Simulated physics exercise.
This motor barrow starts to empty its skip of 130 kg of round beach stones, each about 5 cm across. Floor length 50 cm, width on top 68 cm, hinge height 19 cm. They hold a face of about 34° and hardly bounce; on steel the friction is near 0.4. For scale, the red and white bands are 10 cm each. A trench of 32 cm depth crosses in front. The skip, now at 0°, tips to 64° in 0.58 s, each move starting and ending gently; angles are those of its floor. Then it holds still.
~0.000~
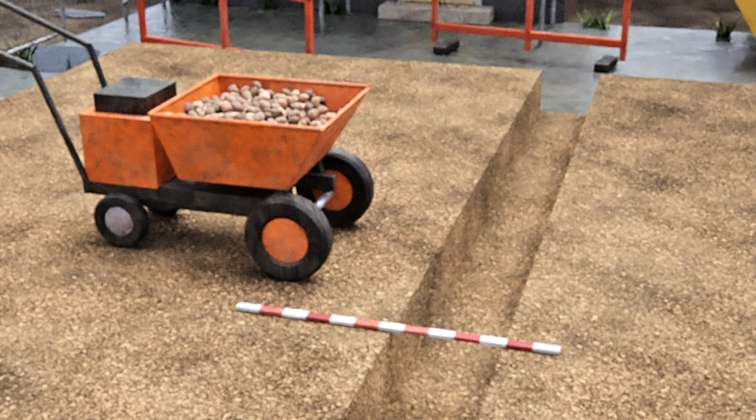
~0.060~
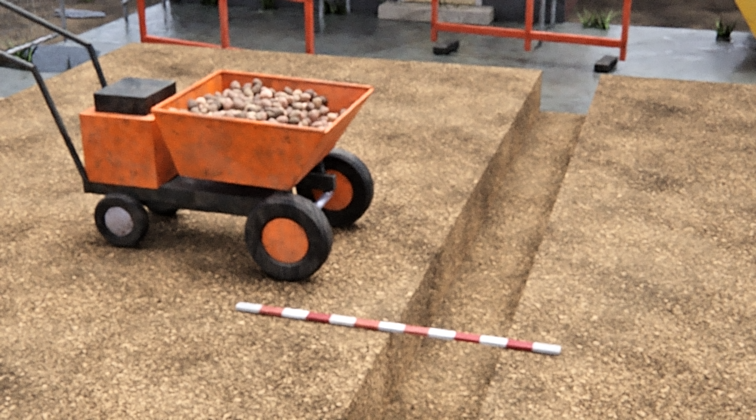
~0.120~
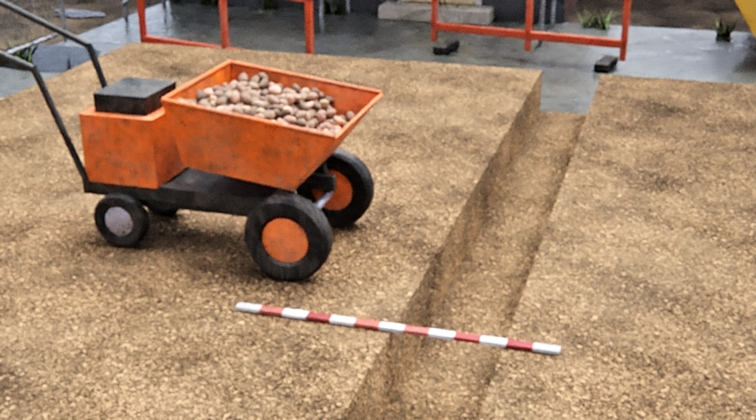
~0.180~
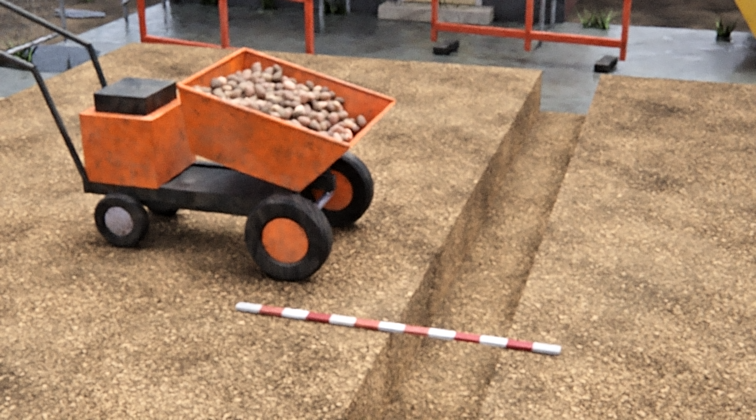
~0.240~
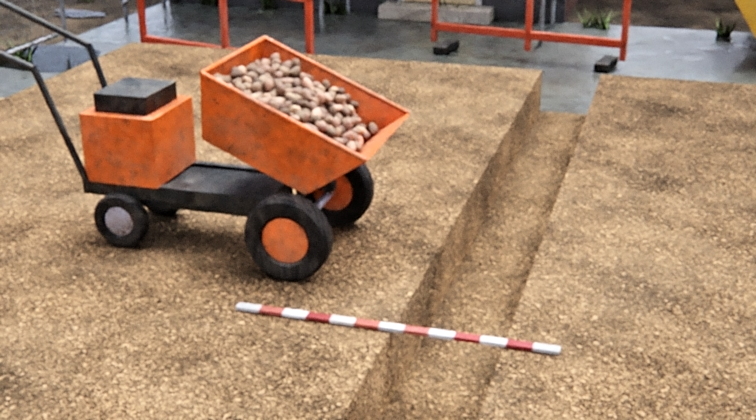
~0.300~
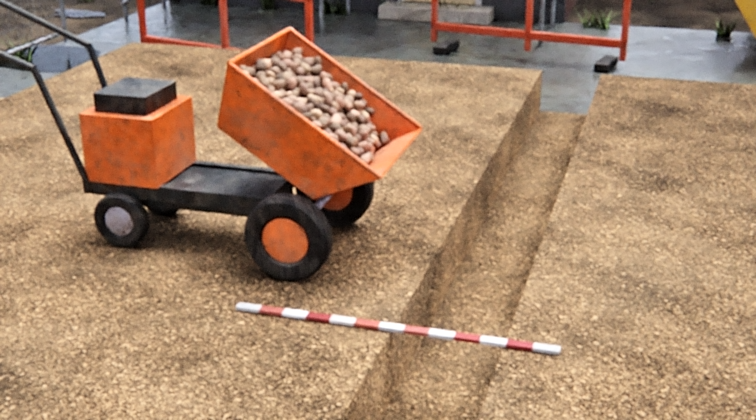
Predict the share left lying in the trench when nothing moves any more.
Close to 79 in a hundred.
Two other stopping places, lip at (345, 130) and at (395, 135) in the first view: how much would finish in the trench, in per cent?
First some 65, then 30 per cent.
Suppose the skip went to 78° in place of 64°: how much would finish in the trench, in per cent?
It would be near 95 per cent.
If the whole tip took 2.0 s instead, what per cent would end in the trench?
In that case some 80 per cent.
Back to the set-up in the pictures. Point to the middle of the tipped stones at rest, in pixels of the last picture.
Around (483, 323).
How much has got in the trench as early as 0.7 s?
Some 20 per cent.
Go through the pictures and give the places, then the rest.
The first picture shows lip at (321, 130), floor tilted 0°, highest stones at (272, 100).
In the second picture, the skip is at 2°, its lip at (325, 132); the top of the load is at (258, 96); the stones move at 0.4 m/s on average.
In the third picture, the skip is at 7°, its lip at (335, 137); the top of the load is at (242, 86); the stones move at 0.8 m/s on average.
In the fourth picture, the skip is at 15°, its lip at (350, 147); the top of the load is at (250, 77); the stones move at 1.1 m/s on average.
The fifth picture shows lip at (366, 160), floor tilted 24°, highest stones at (262, 69); the stones move at 1.3 m/s on average.
In the sixth picture, the skip is at 34°, its lip at (381, 178); the top of the load is at (280, 60); the stones move at 1.4 m/s on average.
After 0.4 s the floor is at 53°; 100 % in the skip; the foremost stones are at (385, 180).
After 0.7 s the floor is at 64°; 82 % in the skip, 18 % in the trench; the foremost stones are at (489, 264).
After 1.0 s the floor is at 64°; 38 % in the skip, 57 % in the trench, 5 % past the trench; the foremost stones are at (642, 277).
After 3.0 s the floor is at 64°; 15 % in the skip, 79 % in the trench, 5 % past the trench; the foremost stones are past the picture's edge.
